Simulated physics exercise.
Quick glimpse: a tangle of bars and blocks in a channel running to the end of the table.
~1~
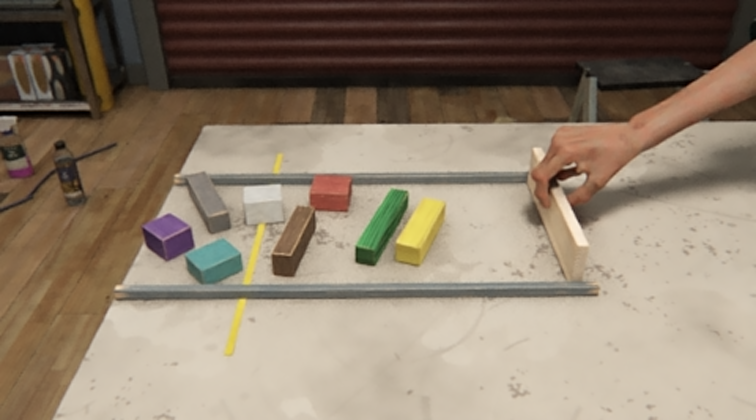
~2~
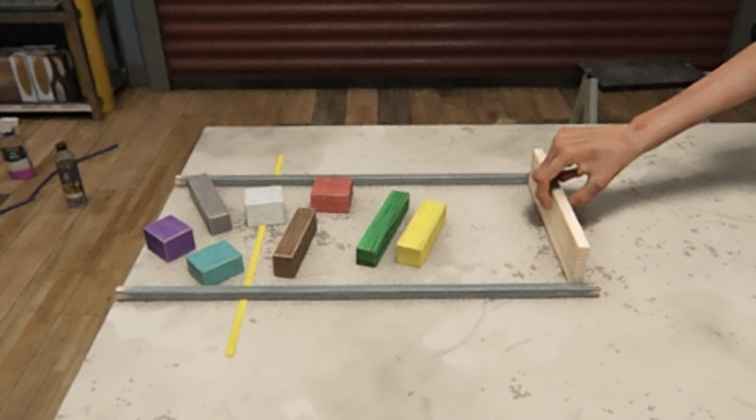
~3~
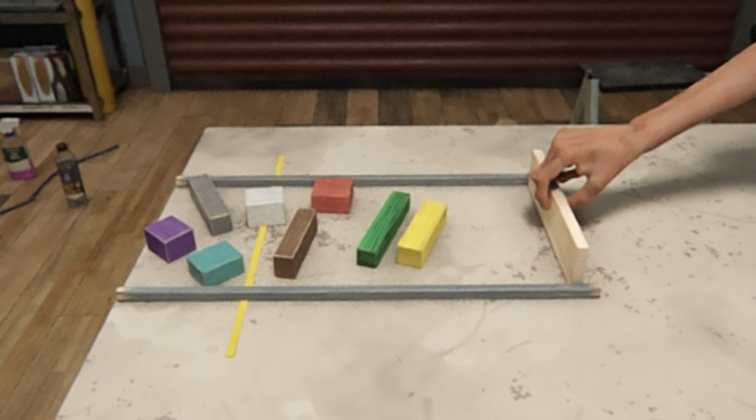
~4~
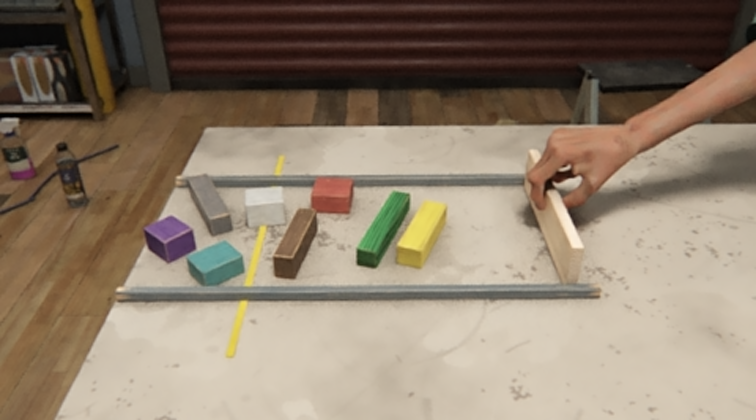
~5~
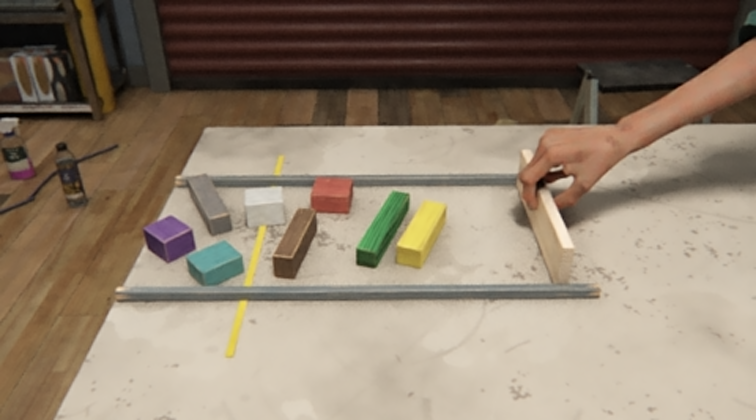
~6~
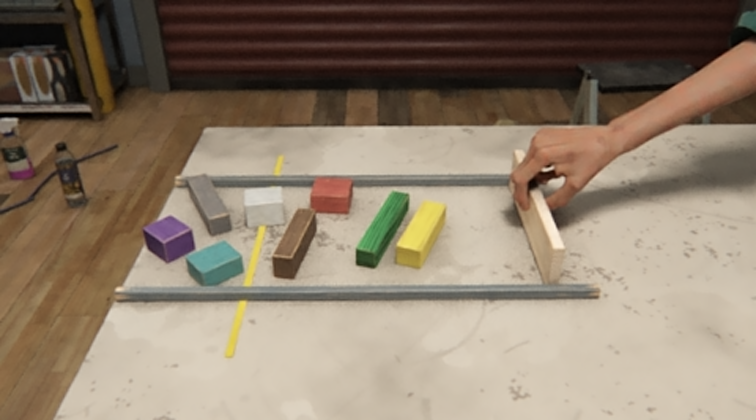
The footage shows a hand holding a wooden board upright between two grey rails on a table, with coloured blocks and a yellow tape line to its left; the hand slides the board slightly left while the blocks stay still.
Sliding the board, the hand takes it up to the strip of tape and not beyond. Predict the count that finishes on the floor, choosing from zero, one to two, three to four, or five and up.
Nothing at all.
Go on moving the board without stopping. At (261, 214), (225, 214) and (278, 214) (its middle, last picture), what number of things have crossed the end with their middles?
Counts: 0, 3, 0.
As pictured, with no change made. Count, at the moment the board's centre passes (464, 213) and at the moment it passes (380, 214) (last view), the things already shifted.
It comes to 0 for the first spot, 3 for the other.
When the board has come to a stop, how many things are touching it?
Total: 1.
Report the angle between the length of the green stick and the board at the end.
I'd put it at about 0°.
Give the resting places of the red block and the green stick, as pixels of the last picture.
Listed as asked: First (214, 191), and then (226, 227).
A little later, none off yet; purple block at rest near (169, 239); grey bar at rest near (209, 203); turquoise block at rest near (215, 265).
Next, none off yet; purple block at rest near (169, 239); grey bar moving near (197, 205); turquoise block shifted a little near (192, 265).
When it is over, the number that fall off is zero.
